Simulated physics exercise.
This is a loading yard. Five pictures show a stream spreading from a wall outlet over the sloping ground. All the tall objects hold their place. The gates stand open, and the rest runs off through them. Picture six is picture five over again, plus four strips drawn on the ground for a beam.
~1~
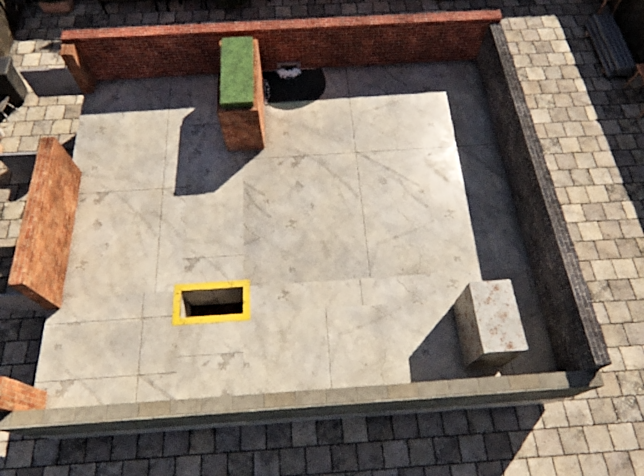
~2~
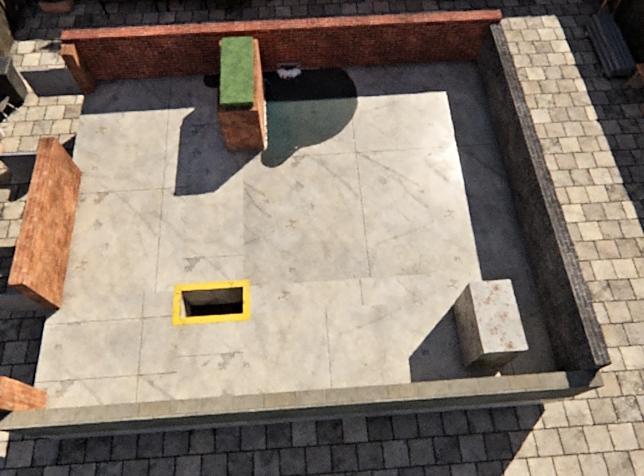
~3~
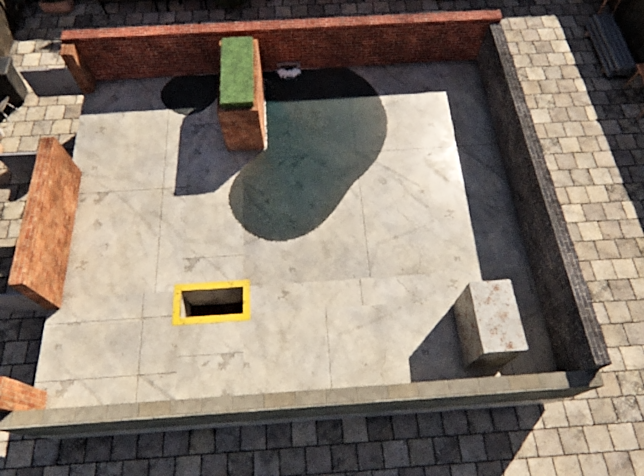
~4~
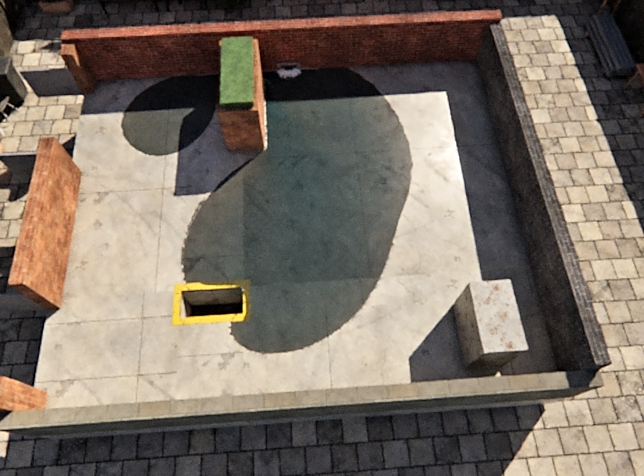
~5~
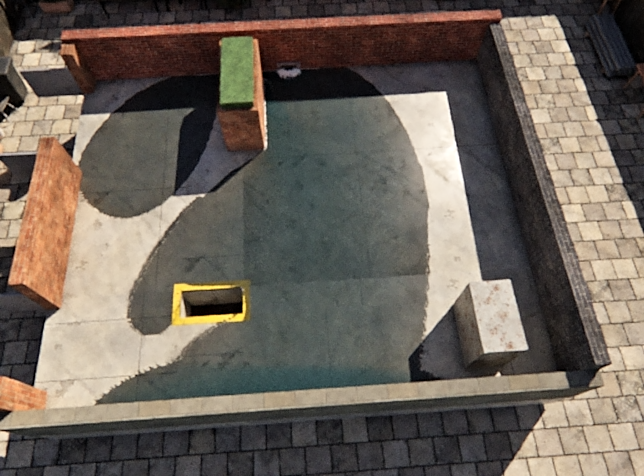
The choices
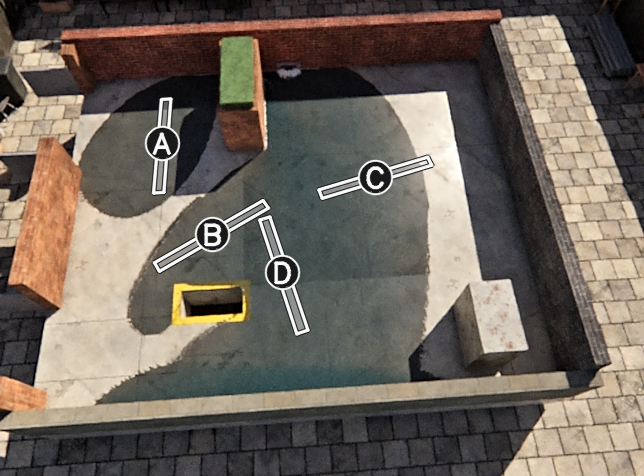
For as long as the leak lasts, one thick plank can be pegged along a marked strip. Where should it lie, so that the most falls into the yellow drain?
Choose C.
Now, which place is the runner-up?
Here it is place A.
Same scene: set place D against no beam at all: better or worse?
Worse.
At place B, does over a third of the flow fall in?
No.
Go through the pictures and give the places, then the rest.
Outfall at (289, 66); yellow drain at (212, 302); open gate at (54, 349); open gate at (88, 131); water covers 2 % of the ground and shows as far out as (275, 104); yellow drain still dry.
Water covers 7 % of the ground and shows as far out as (268, 157); yellow drain still dry.
Water covers 17 % of the ground and shows as far out as (292, 234); yellow drain still dry.
Water covers 34 % of the ground and shows as far out as (244, 343); yellow drain taking water.
49 % of the ground is wet; yellow drain taking water.
On the marked copy, A from (158, 192) to (166, 99); B from (156, 267) to (265, 204); C from (320, 194) to (429, 161); D from (264, 218) to (302, 332).
Choosing A, about 25 % of the stream runs into the yellow drain, about 74 % out by the gates.
Choosing B, about 18 % of the stream runs into the yellow drain, about 81 % out by the gates.
Choosing C, about 41 % of the stream runs into the yellow drain, about 56 % out by the gates.
Choosing D, about 16 % of the stream runs into the yellow drain, about 82 % out by the gates.
